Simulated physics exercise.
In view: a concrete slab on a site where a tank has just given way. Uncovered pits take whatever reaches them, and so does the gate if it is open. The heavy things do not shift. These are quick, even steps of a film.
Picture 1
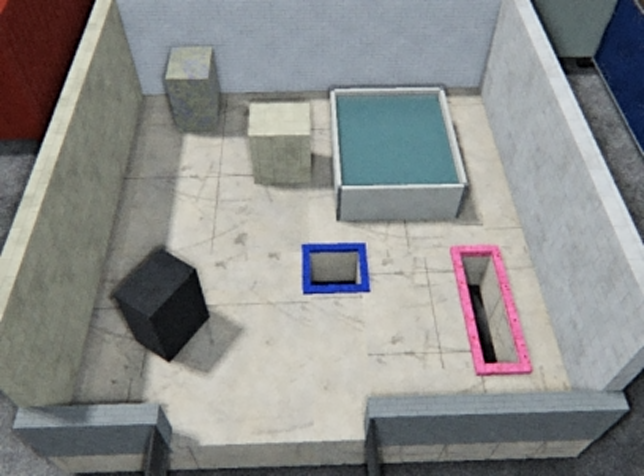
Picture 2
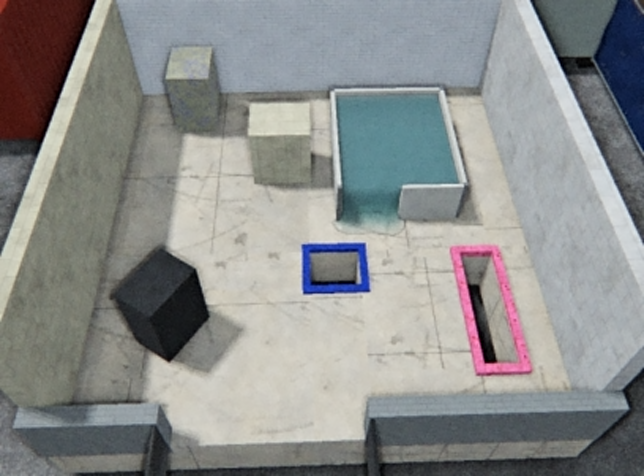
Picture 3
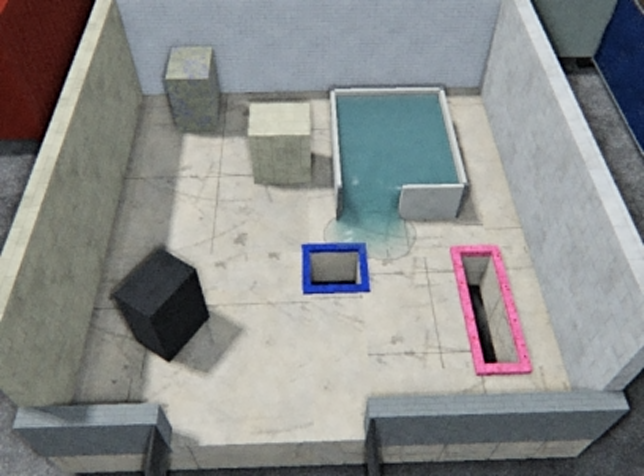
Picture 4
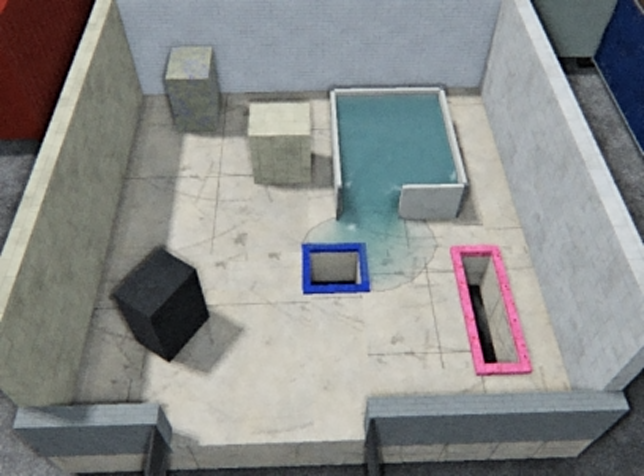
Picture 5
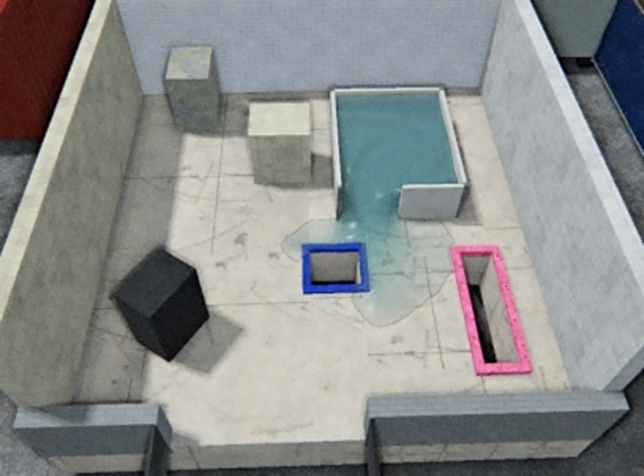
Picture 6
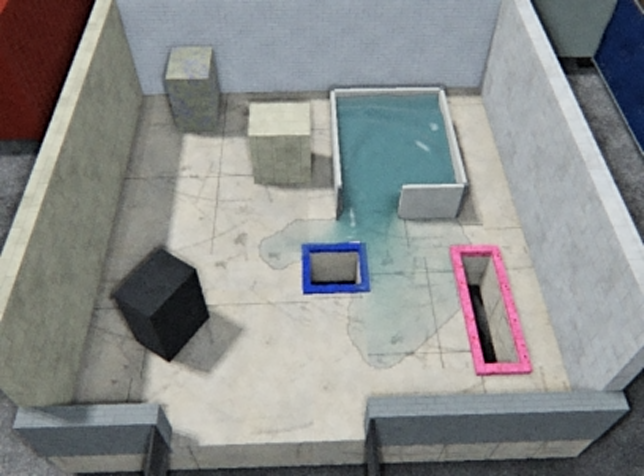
Water poured out through a gap in the front of the tank and spread across the concrete slab, running around the blue-edged hole and forward over the floor toward the viewer.
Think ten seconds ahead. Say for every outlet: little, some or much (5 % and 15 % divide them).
The gate takes from 5 to 15 %; the pink pit takes under 5 %; the blue pit takes over 15 %.
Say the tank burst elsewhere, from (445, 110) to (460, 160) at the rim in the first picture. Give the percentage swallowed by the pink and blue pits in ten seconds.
Roughly, in per cent: Pink 8, blue 2.
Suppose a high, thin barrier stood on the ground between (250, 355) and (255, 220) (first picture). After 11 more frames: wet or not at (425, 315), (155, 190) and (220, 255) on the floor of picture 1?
One after the other: Under water, clear, clear.
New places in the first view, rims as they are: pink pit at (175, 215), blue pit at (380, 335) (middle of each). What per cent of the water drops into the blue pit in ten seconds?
In per cent: Blue 25.
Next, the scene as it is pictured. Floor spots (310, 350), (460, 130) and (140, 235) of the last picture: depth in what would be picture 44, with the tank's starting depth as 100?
Roughly 4, 4 and 4 per cent, in turn.
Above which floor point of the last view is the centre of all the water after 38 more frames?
Around (379, 242).
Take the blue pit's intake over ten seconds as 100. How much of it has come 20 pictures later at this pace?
Near 65 in a hundred.
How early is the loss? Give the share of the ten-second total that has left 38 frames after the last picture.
About 85 per cent.
A moment on, water covers 20 % of the floor; the gate 0 %, the pink pit 0 %, the blue pit 9 %.
Next, water covers 20 % of the floor; the gate 1 %, the pink pit 0 %, the blue pit 16 %.
Then, water covers 30 % of the floor; the gate 3 %, the pink pit 0 %, the blue pit 23 %.
Later, water covers 55 % of the floor; the gate 7 %, the pink pit 0 %, the blue pit 30 %.
In the end, water covers 75 % of the floor; the gate 10 %, the pink pit 0 %, the blue pit 34 %.
